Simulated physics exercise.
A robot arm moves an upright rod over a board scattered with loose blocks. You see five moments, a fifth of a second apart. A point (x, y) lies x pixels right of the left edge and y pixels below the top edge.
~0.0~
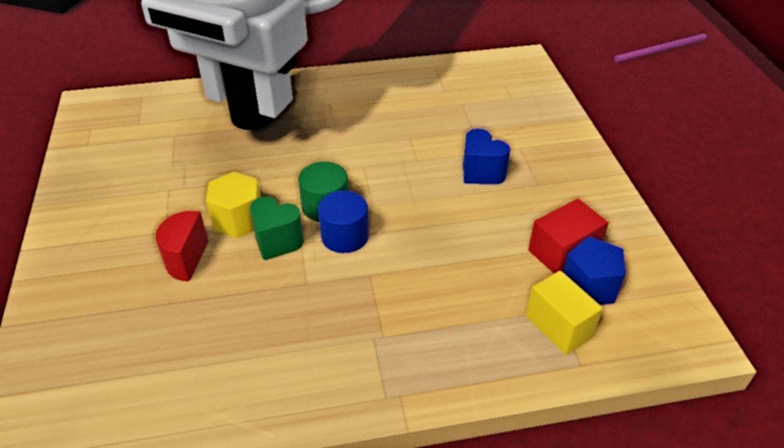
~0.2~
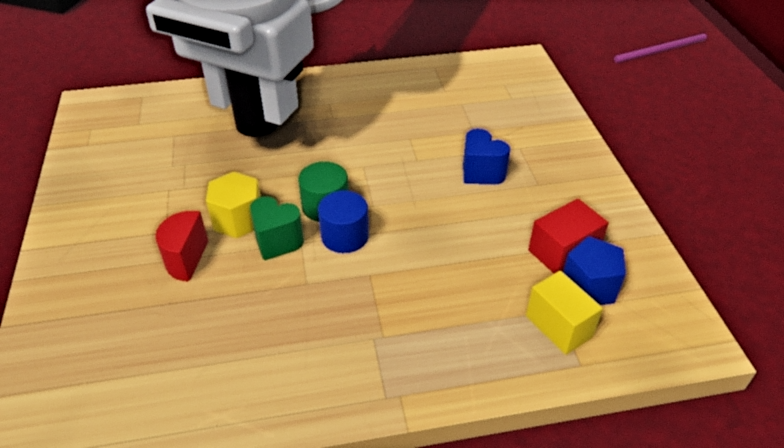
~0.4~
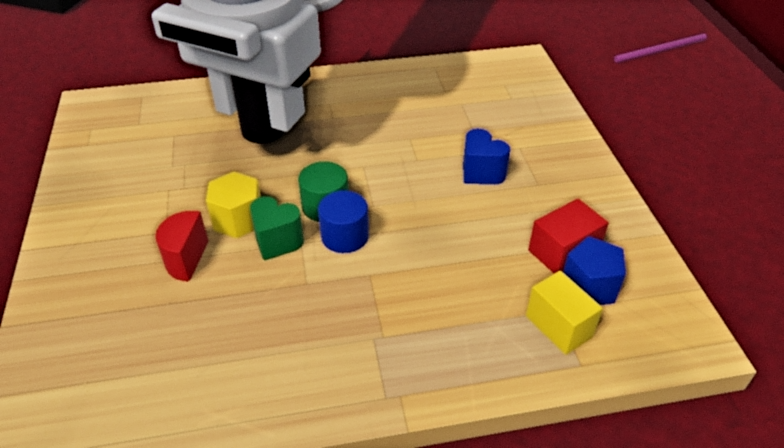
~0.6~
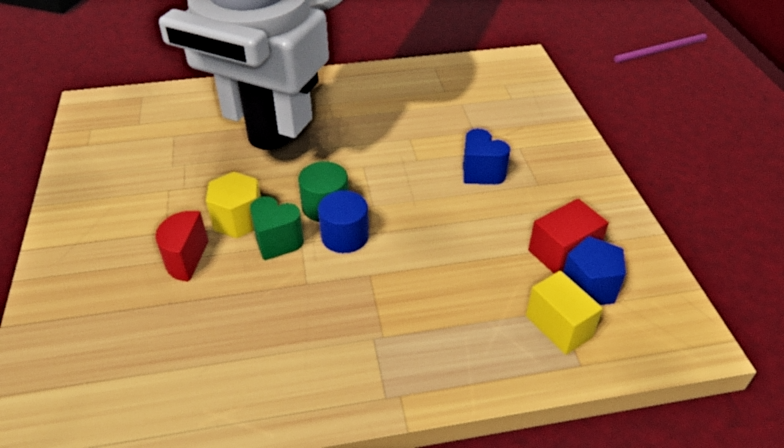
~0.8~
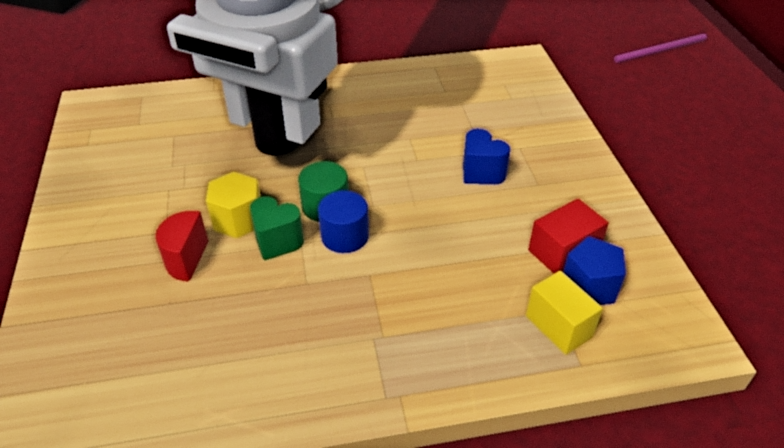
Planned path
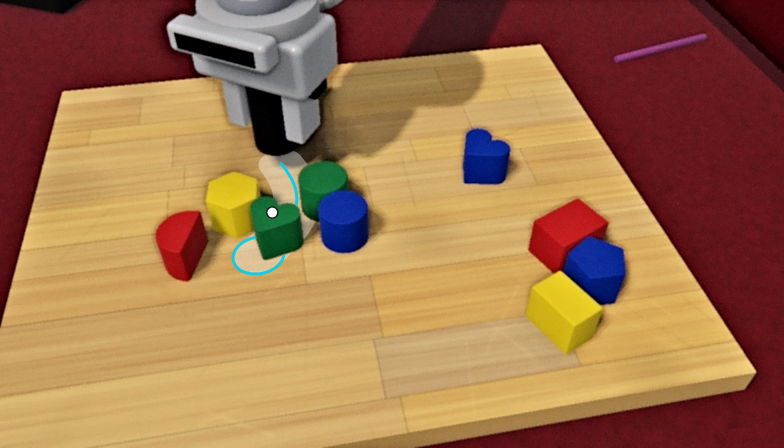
A robot arm moves its black rod slightly right and toward the untouched green cylinder.
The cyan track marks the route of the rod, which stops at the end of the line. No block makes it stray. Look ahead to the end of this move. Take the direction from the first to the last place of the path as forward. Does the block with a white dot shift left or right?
It's pushed right.
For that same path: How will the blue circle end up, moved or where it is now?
That block moves.
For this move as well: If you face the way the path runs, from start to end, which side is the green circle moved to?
The answer is left.
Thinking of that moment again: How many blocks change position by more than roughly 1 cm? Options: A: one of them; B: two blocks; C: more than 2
C: More than 2.
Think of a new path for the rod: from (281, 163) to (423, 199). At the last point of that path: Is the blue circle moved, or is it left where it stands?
It travels a centimetre or more.
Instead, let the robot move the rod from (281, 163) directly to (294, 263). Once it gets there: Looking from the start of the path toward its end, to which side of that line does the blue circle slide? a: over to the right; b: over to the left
b - over to the left.
The line goes from (281, 163) by way of (296, 191) and (289, 223) to (259, 255); the dot is on the green heart.
On the path given first. One third of the way, rod (293, 170); green circle (328, 181); blue circle (349, 211).
Two thirds of the way, rod (286, 202); green heart (267, 221); green circle (338, 192); blue circle (365, 221).
At the end, rod (255, 234); yellow six-sided block (228, 191), turned 15° clockwise; green heart (234, 256); green circle (338, 192); blue circle (365, 221).
